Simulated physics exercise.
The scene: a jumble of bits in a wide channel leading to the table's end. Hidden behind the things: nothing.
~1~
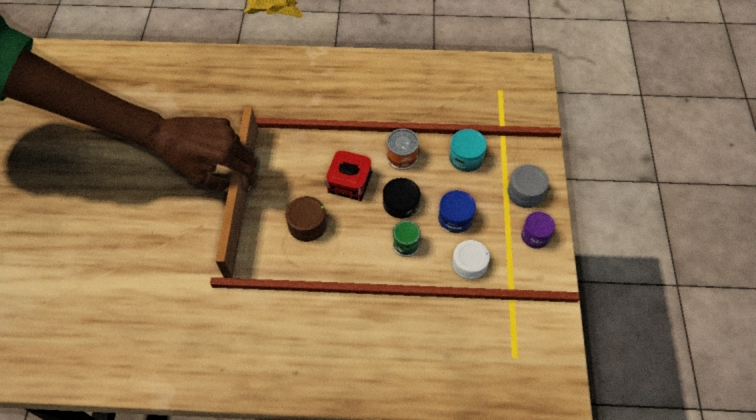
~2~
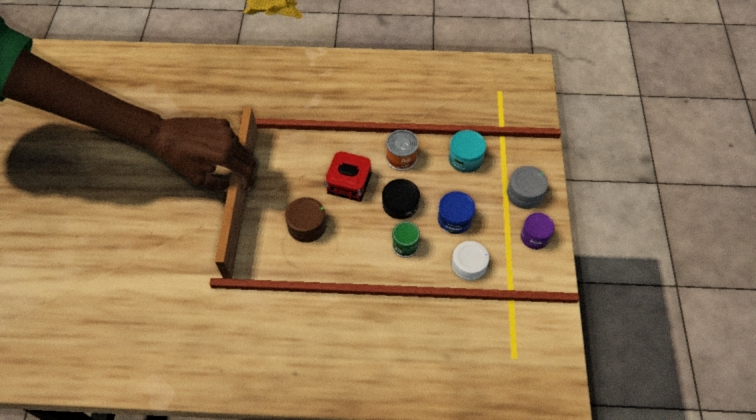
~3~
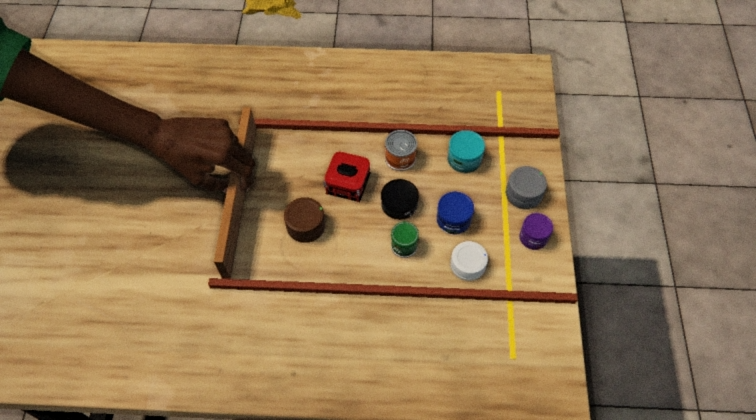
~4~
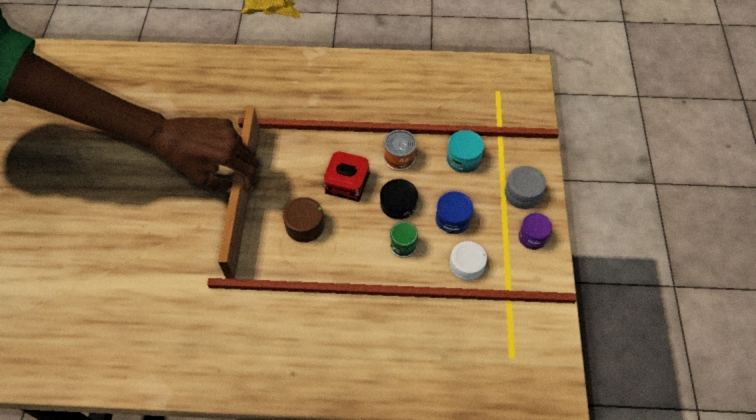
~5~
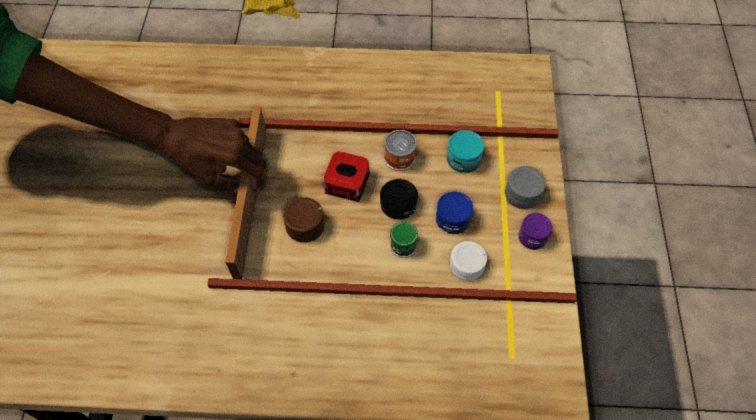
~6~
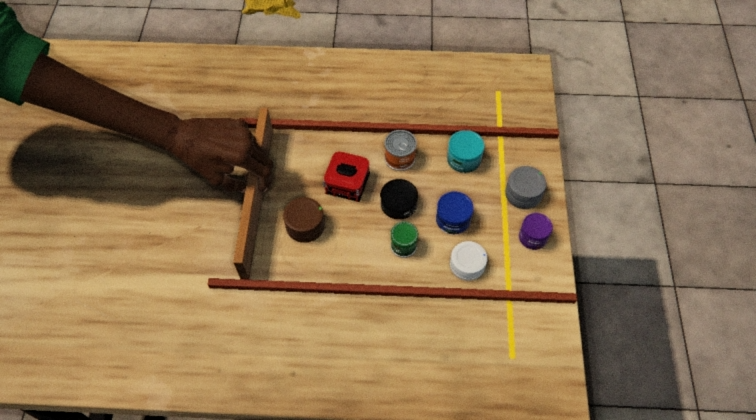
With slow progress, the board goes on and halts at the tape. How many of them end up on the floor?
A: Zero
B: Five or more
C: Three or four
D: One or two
D.
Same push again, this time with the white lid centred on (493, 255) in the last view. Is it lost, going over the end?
From that start, the object then is safe.
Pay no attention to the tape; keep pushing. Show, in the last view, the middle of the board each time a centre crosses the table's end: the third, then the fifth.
I'd put the first at about (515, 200) and the next at about (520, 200).
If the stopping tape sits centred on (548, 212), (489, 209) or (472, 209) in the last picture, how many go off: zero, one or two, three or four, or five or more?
In turn: Five or more, just one or two, not one.
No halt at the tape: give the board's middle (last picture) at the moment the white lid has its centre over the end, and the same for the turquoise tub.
Middle: Roughly (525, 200); roughly (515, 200).
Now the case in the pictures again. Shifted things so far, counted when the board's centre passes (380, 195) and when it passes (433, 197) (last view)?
First 6, after that 9.
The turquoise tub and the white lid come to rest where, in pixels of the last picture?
You'll find the first one at (551, 147) and the second at (553, 275).
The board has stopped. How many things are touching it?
That comes to 4.
Early on, none off yet; purple tub at rest near (535, 232); grey lid at rest near (525, 188); white lid at rest near (468, 261).
Finally, the number that fall off is one or two; lost, purple tub.
